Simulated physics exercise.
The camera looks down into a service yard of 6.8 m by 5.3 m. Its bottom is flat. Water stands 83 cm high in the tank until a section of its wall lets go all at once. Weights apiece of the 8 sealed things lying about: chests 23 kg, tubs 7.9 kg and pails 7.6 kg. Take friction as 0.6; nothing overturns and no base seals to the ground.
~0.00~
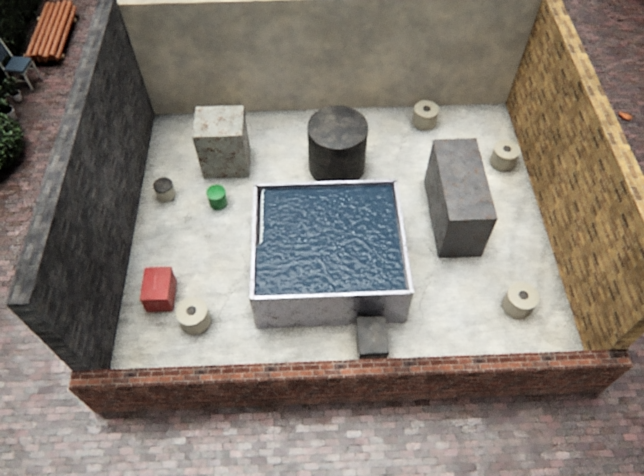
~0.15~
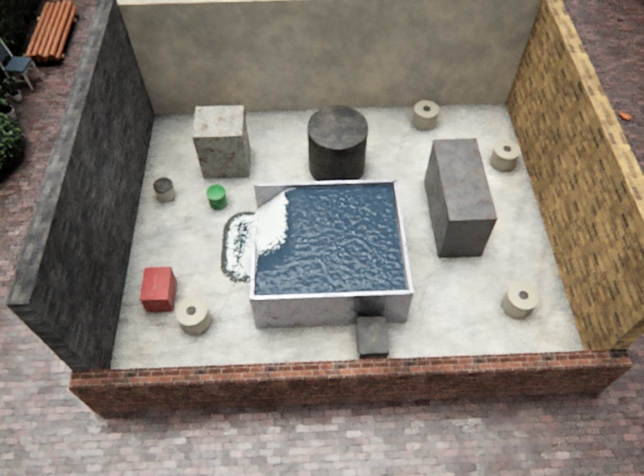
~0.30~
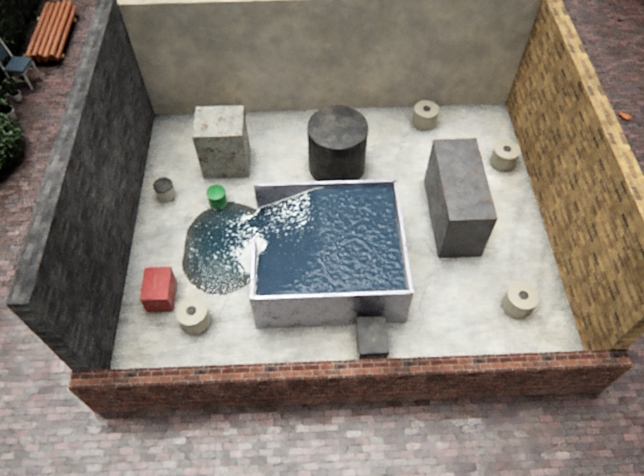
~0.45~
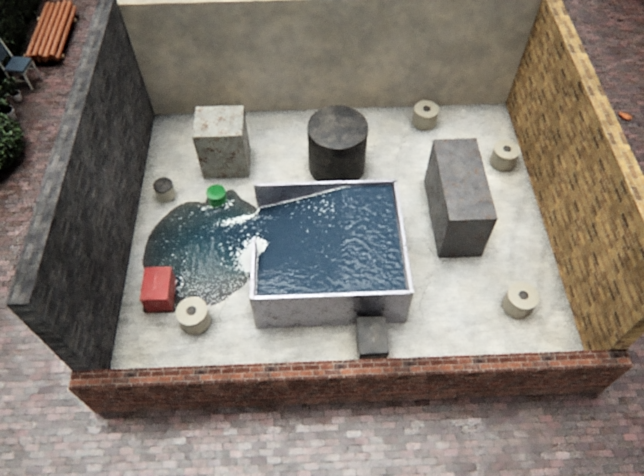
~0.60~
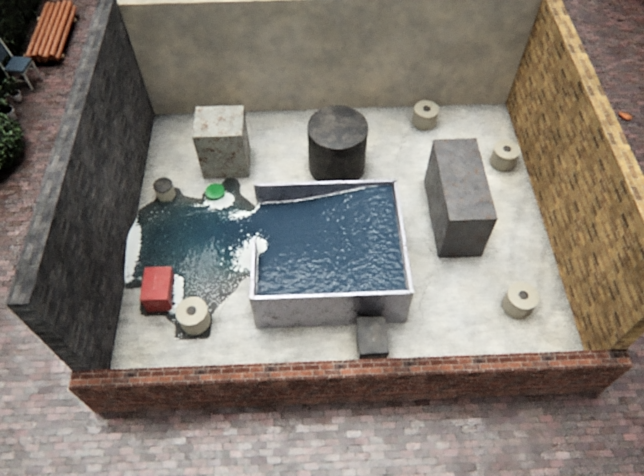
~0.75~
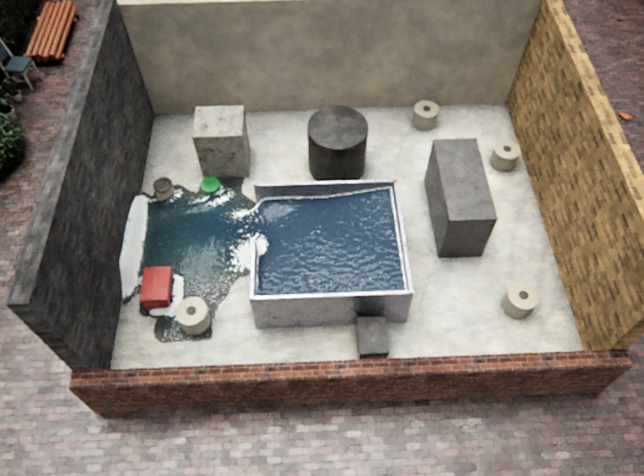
In a walled yard, water pours from the left side of a raised rectangular tank and spreads across the pale floor, surrounding the red chest and reaching the left wall, while the green pail shifts slightly.
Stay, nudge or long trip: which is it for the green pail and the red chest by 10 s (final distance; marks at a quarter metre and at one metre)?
Green pail ends far away; red chest travels far.
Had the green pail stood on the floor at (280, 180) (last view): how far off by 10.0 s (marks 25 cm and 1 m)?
It stays put.
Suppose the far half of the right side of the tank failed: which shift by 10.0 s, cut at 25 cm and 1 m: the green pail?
In that case the green pail holds its place.
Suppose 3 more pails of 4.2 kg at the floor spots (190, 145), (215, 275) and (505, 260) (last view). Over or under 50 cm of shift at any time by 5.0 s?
In that order: Over, more, less.
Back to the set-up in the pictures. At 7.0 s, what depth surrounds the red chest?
About 15 cm.
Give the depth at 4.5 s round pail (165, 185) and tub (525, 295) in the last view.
About 8 and 1 cm.
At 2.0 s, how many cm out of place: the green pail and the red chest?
About 250 and 120 cm.
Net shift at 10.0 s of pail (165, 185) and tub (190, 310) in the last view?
In that order: 250 cm, 100 cm.
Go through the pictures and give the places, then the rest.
The green pail at (216, 192), on the bottom; the red chest at (156, 283) rests on the ground; 3.9 m2 under water; 0 of 8 have shifted, in the first picture.
The green pail at (216, 192), on the bottom; the red chest at (156, 283) rests on the ground; 4.6 m2 under water; 0 of 8 have shifted, in the second picture.
The green pail at (216, 192), on the bottom; the red chest at (156, 283) rests on the ground; 5.6 m2 under water; 0 of 8 have shifted, in the third picture.
The green pail at (216, 192), on the bottom; the red chest at (156, 283), on the bottom; 6.7 m2 under water; 0 of 8 have shifted, in the fourth picture.
The green pail at (215, 191) rests on the ground, 3 cm from its start; the red chest at (156, 283), on the bottom; 7.7 m2 under water; 0 of 8 have shifted, in the fifth picture.
The green pail at (210, 184), on the bottom, 21 cm from its start; the red chest at (155, 283), on the bottom; water covers 8.2 m2; 1 of 8 have shifted, in the sixth picture.
After 2.0 s the green pail is near (167, 100), 2.3 m from its start, afloat; the red chest is near (145, 357), 1.2 m from its start, afloat; 2 afloat.
After 4.5 s the green pail is near (367, 115), 3.1 m from its start, aground; the red chest is near (459, 340), 4.4 m from its start, afloat; 2 afloat.
After 7.0 s the green pail is near (494, 109), 5.3 m from its start, afloat; the red chest is near (559, 300), 5.8 m from its start, afloat; 7 afloat.
After 10.0 s the green pail is near (530, 179), 5.2 m from its start, afloat; the red chest is near (493, 284), 4.9 m from its start, afloat; 6 afloat.
